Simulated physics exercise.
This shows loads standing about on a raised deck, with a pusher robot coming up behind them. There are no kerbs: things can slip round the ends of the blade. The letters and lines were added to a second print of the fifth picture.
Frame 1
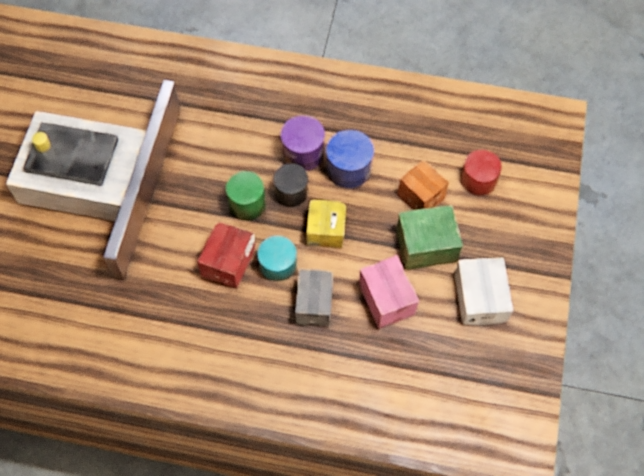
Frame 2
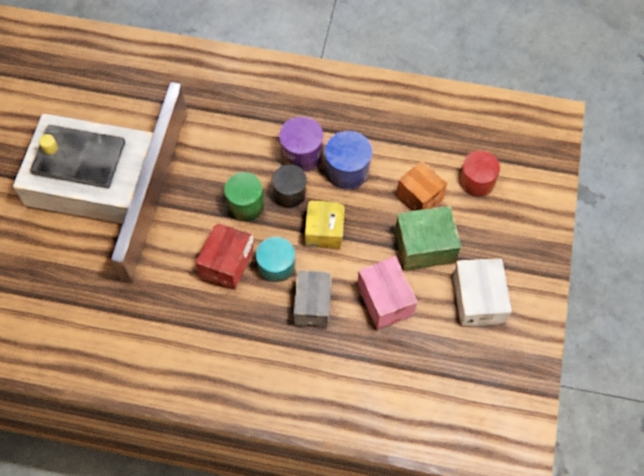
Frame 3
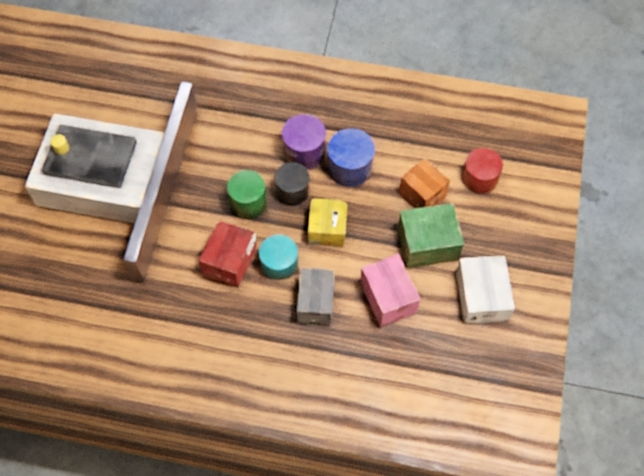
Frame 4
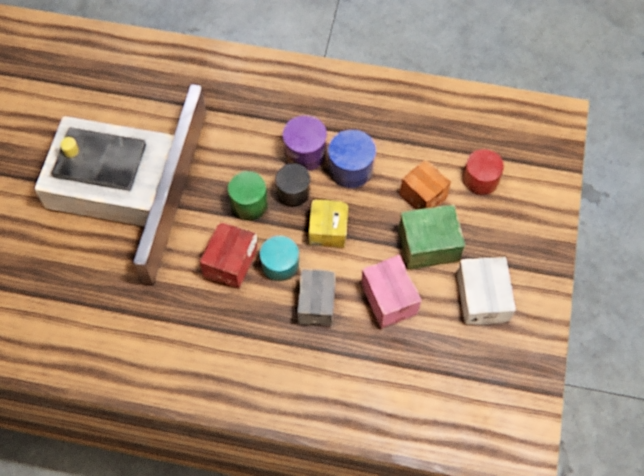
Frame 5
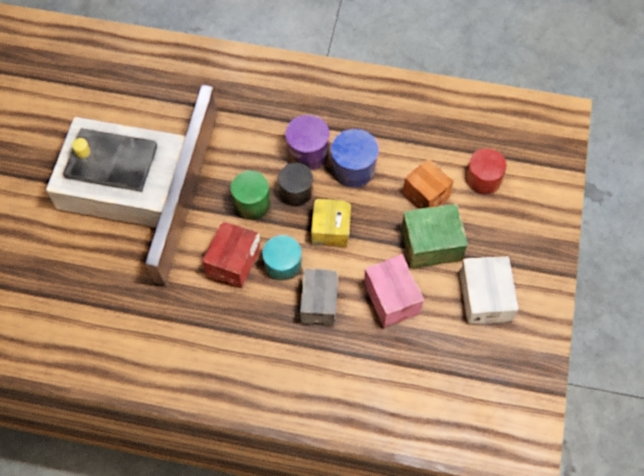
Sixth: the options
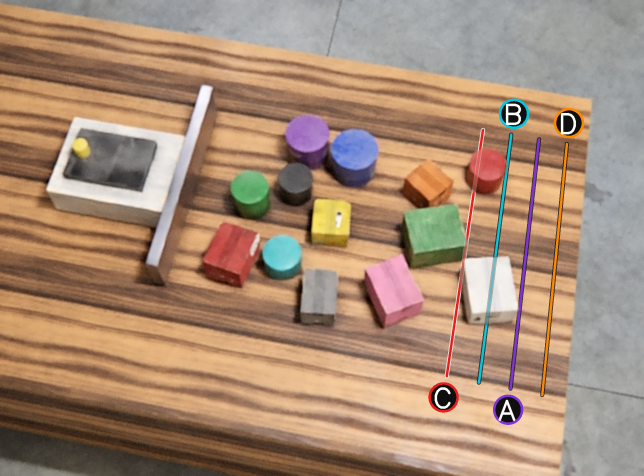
On a raised wooden deck, a pusher robot moves slowly right toward scattered coloured loads.
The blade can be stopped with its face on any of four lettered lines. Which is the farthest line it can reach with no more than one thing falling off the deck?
Up to line C.
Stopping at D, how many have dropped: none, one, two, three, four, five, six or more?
Six or more.
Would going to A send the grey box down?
No.
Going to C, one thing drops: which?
It is the white box.
On the marked copy, A at (526, 256); B at (496, 250); C at (466, 245); D at (555, 261).
Taking C. A third of the way, robot (218, 178); purple pail (327, 145); grey box (335, 304).
Two thirds of the way, robot (321, 196); white box (512, 304); green crate (489, 247).
When it is over, robot (400, 210); white box over the edge; green crate (567, 267); one fallen.
As for the rest, A drops seven; B drops four; D drops nine.
